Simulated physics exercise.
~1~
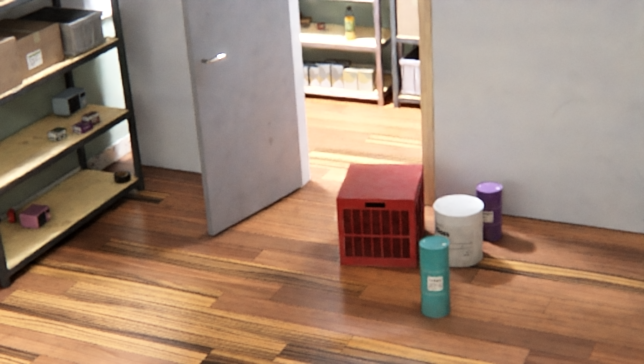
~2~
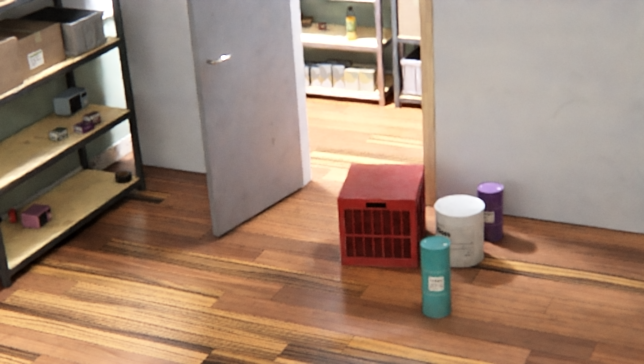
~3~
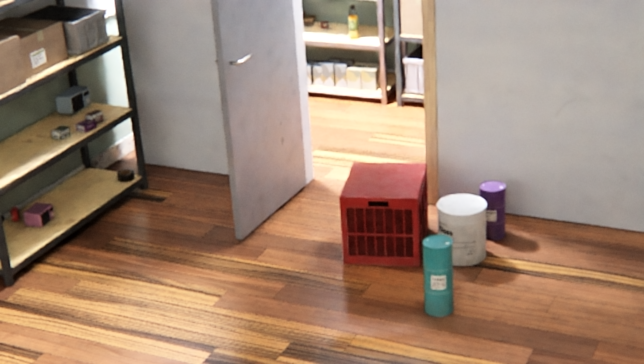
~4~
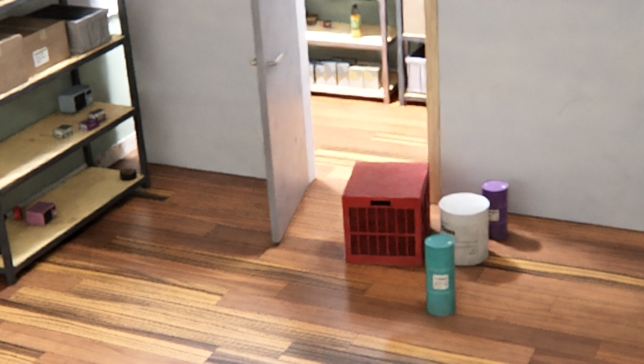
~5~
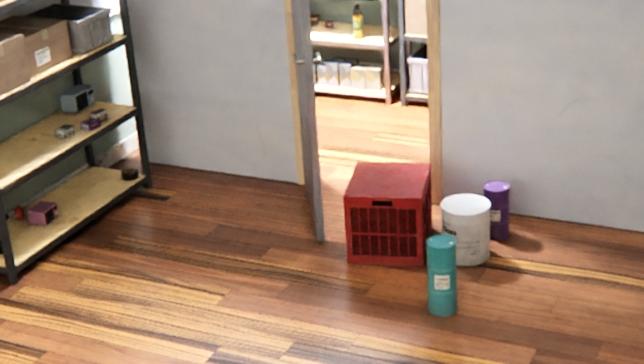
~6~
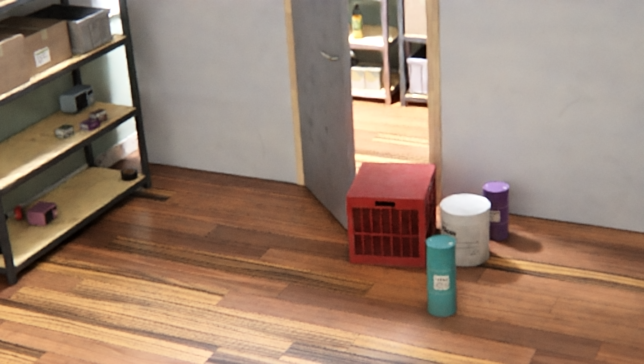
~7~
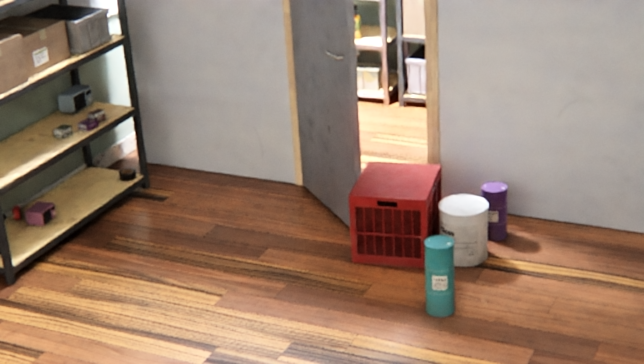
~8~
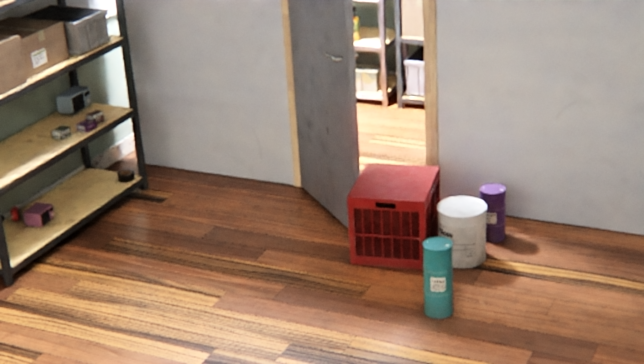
A grey door swings toward closing, meets a red crate, and stops partly open.
